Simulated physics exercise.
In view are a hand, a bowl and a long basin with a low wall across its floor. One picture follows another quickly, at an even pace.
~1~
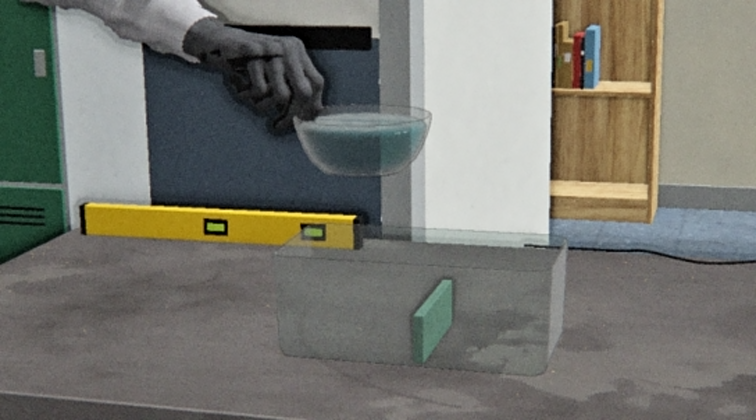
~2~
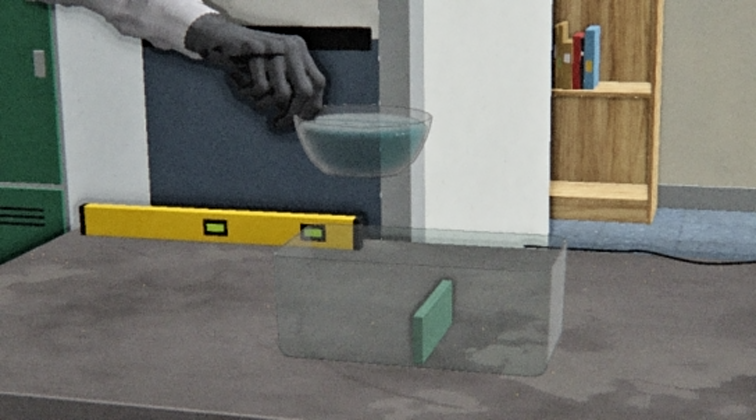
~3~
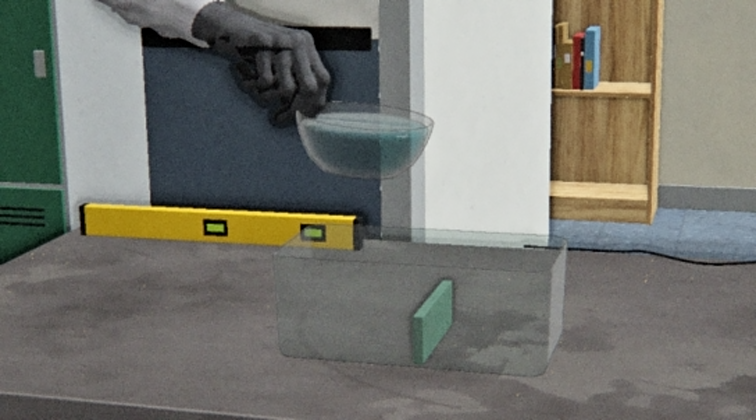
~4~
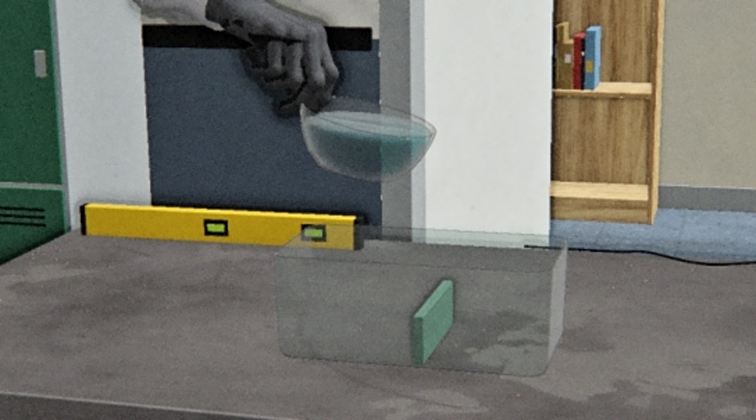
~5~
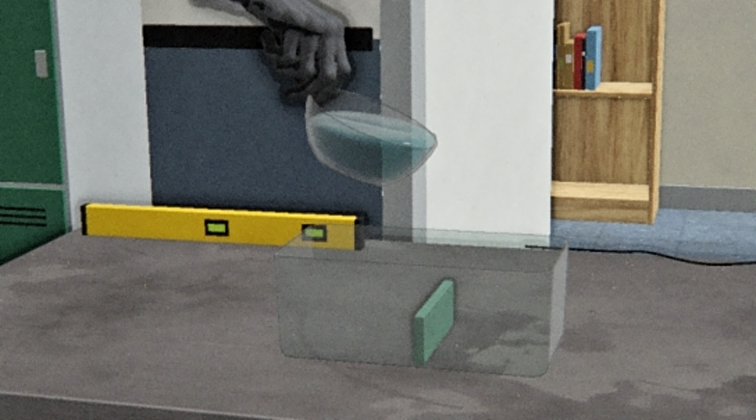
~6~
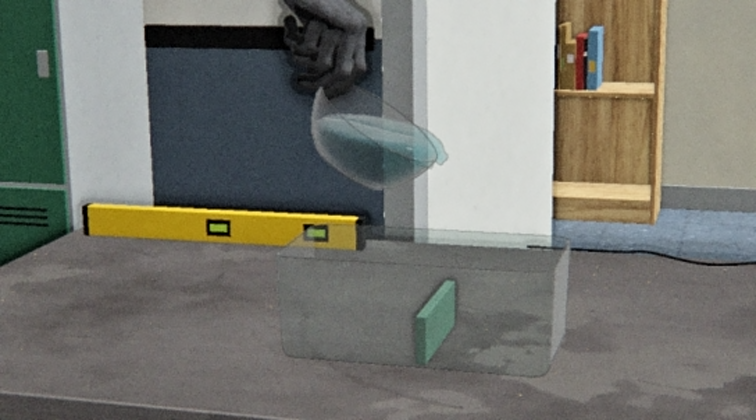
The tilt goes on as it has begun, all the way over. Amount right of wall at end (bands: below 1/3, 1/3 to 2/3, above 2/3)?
I expect the share right of the wall to be beyond two thirds.
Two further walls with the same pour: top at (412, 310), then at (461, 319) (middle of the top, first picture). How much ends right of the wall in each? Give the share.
The first placement leaves close to 80 per cent, the second close to 45 per cent.
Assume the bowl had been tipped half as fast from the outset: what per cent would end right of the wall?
It comes to near 90 per cent.
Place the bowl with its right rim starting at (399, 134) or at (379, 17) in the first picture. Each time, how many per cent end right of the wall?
It would come to near 45 per cent, and then near 55 per cent.
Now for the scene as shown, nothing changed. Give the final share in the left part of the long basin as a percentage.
Share approx. 25 per cent.
A moment on, the bowl is tipped on its side and 7 per cent is still to pour, 1 is left of the wall and 63 right of it.
Next, the bowl is tipped right over and 0 per cent is still to pour, 15 is left of the wall and 75 right of it.
Then the bowl is tipped right over and 0 per cent is still to pour, 21 is left of the wall and 77 right of it.
Later the bowl is tipped right over and 0 per cent is still to pour, 23 is left of the wall and 75 right of it.
At rest 23 per cent lies left of the wall, 75 right of it and 2 outside.
